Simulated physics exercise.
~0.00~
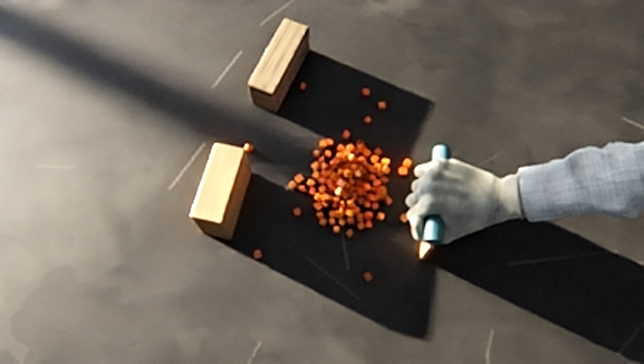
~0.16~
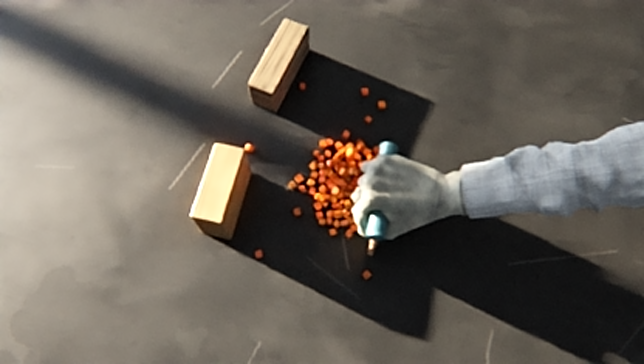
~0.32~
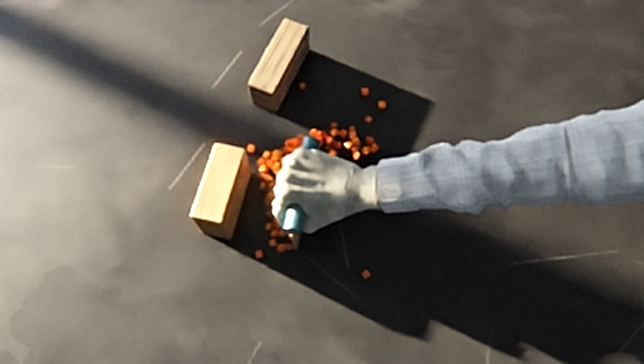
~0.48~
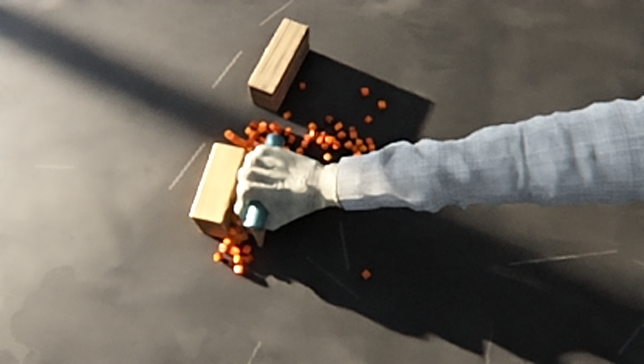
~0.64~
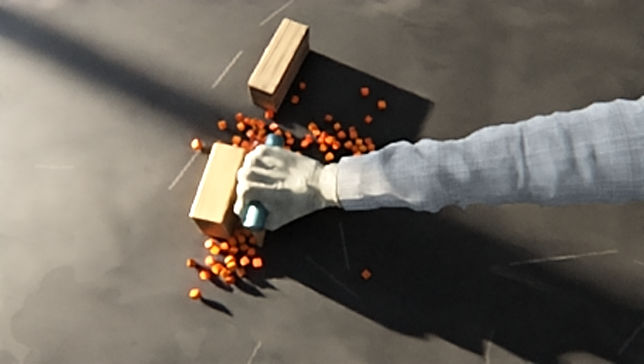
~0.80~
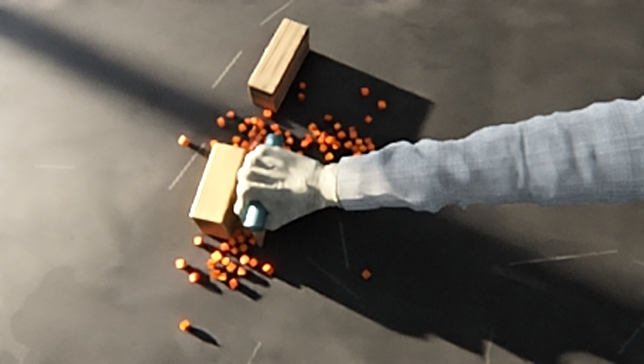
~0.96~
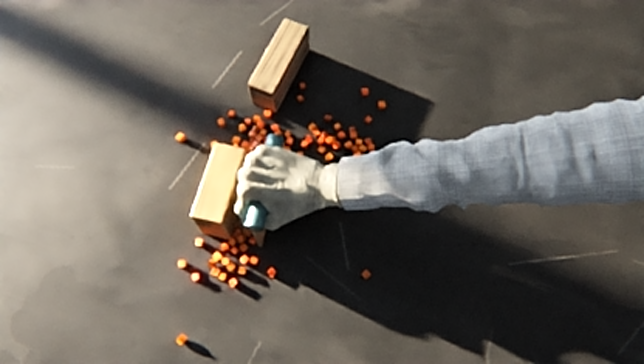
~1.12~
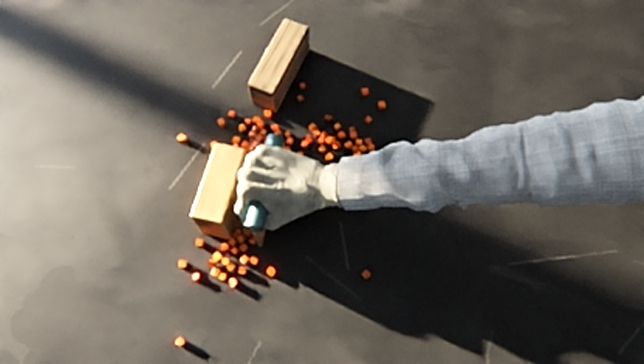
A gloved hand in a pale sleeve grips a blue scraper beside a loose heap of small orange cubes on a dark grey surface, with two wooden blocks standing to the left and a gap between them. The hand sweeps the scraper leftwards into the heap, pushing the cubes towards the blocks. The scraper stops close to the nearer block, and cubes spill around its lower end while others collect near the gap. A few roll farther out to the left and below. Finally the hand stays still, with most cubes held up before the blocks.
